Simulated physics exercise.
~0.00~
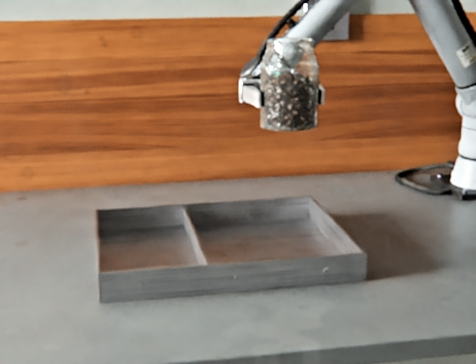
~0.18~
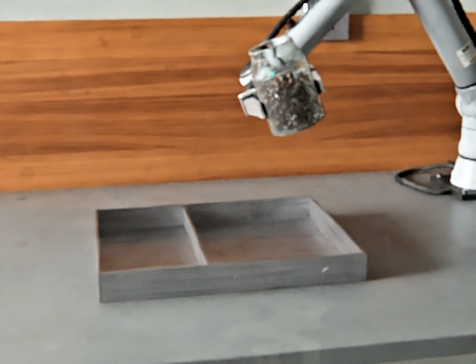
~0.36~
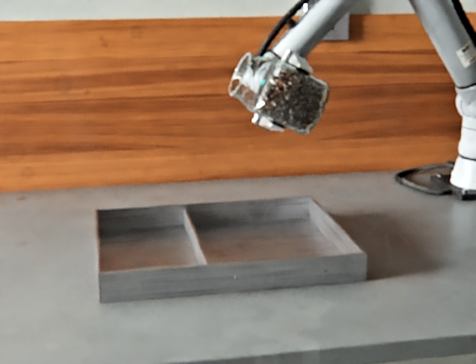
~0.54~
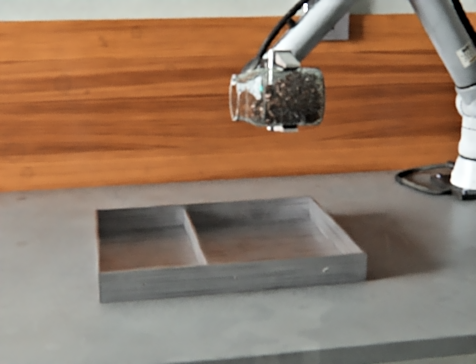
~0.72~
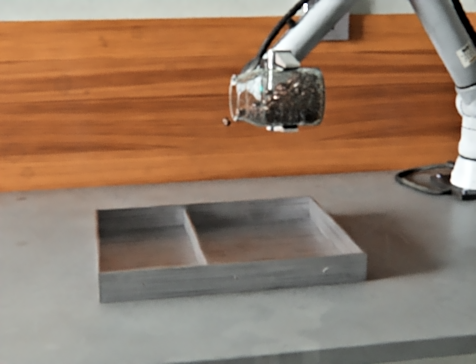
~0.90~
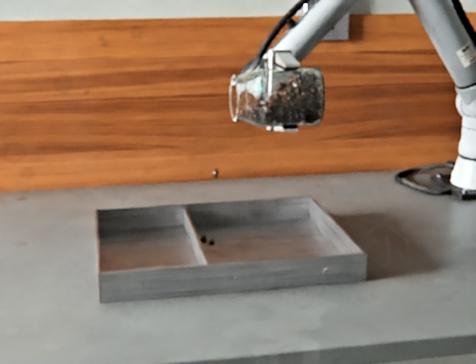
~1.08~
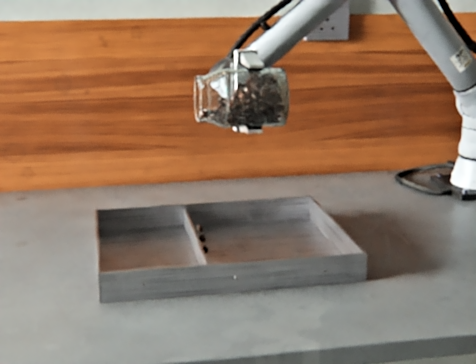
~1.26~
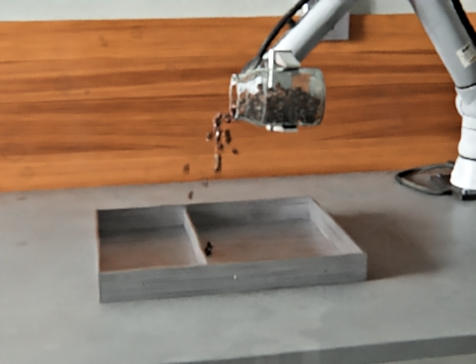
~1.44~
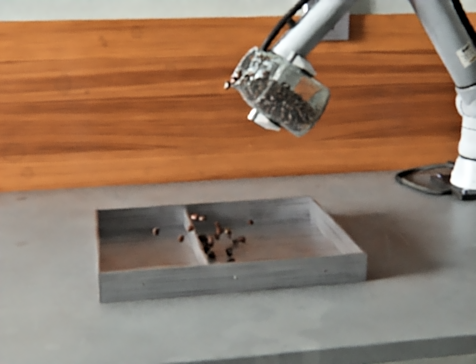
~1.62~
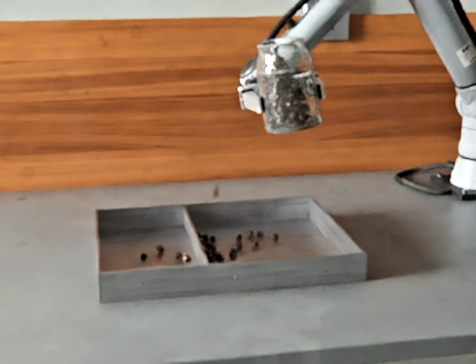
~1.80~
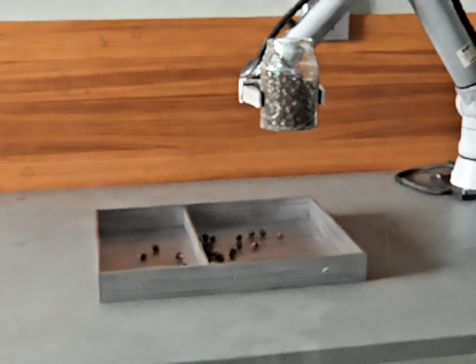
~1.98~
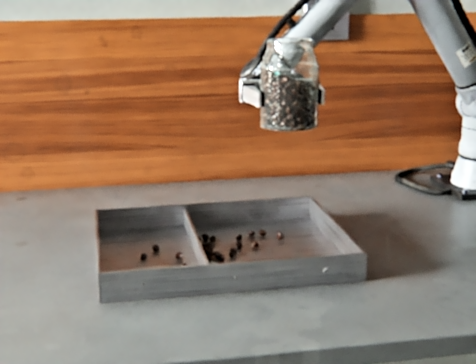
A robot arm holds a clear jar of dark dried beans above a shallow gray tray divided into two parts. The arm tips the jar to the left until it lies on its side, and a few beans dribble out into the tray. It then jerks the jar left and back again, sending a larger cluster tumbling from the mouth. As the arm turns the jar upright, the falling beans scatter on both sides of the divider. The jar ends upright and still mostly full, with a small scattering of beans resting in the tray.
